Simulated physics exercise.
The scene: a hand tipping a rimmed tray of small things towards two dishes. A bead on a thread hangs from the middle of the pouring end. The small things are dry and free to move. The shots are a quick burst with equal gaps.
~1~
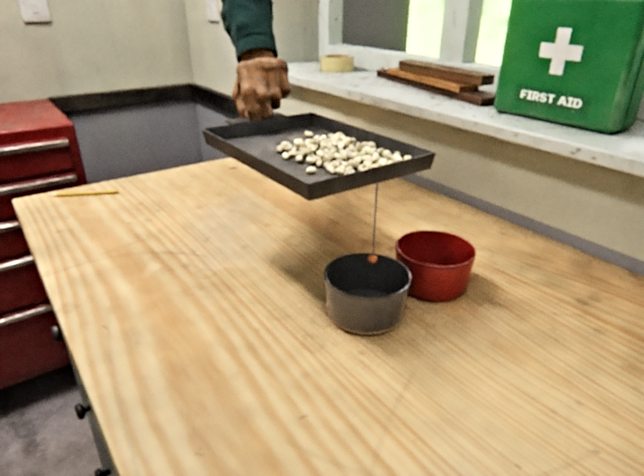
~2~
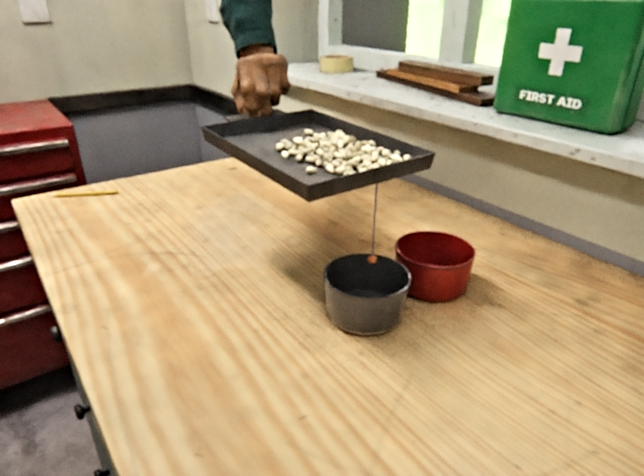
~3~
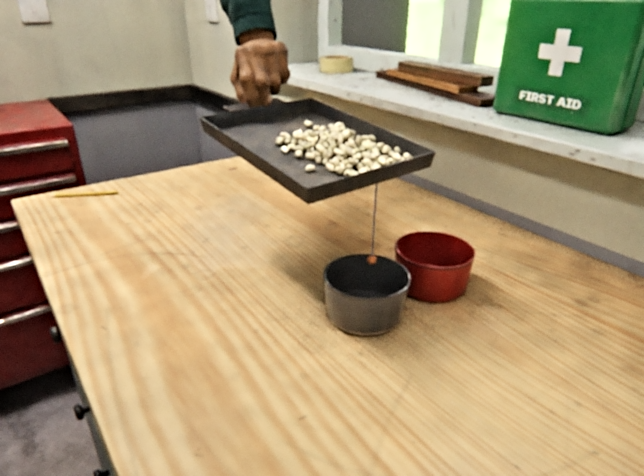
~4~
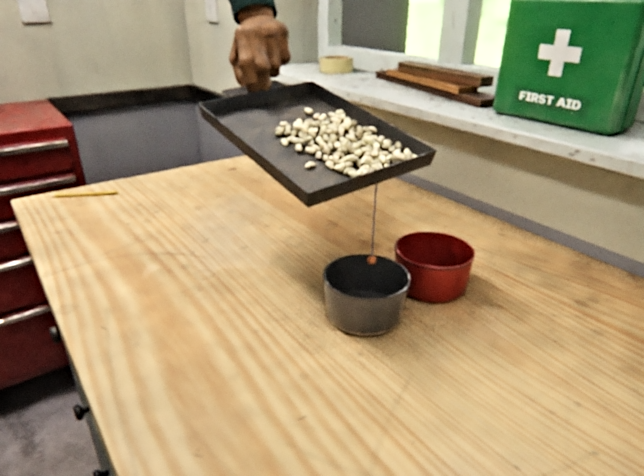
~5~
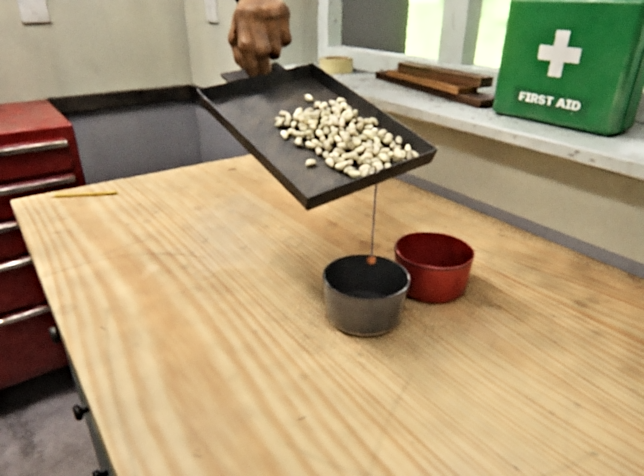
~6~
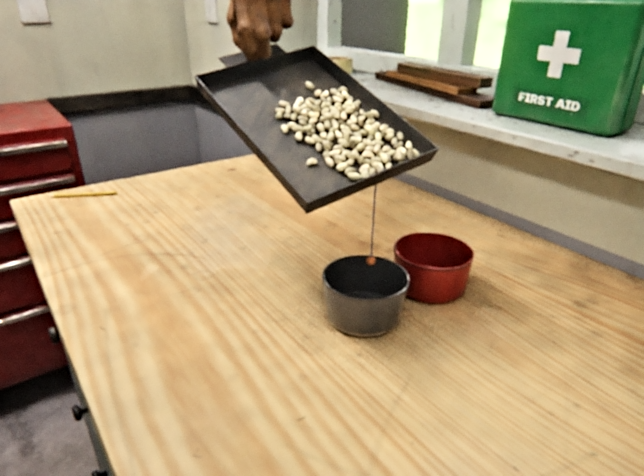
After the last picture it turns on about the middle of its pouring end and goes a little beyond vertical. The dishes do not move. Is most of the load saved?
The two hold only the smaller part of the load.
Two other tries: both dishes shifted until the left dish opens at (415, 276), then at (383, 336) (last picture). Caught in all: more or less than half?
In turn: Below a half; below a half.
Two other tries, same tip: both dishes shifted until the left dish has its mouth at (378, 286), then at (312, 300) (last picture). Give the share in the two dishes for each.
About 30 and 70 per cent.
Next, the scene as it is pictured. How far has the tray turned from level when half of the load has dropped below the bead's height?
Around 115° of tilt.
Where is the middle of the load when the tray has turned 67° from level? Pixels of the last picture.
Close to (348, 155).
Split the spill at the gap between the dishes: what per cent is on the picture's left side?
Roughly 80 in a hundred.
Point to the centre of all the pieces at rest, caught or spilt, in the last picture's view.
Close to (328, 352).
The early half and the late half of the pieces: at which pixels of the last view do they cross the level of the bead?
First near (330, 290), later near (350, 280).
Soon, tray tipped steeply; all on the tray.
A while on, tray tipped past a quarter turn; most on the tray; a stray few in the left dish; a small part outside both; a small part in the air.
Towards the end, tray tipped past a quarter turn; a small part in the left dish; most outside both.
Finally, tray tipped past a quarter turn; a small part in the left dish; none in the right dish; most outside both.
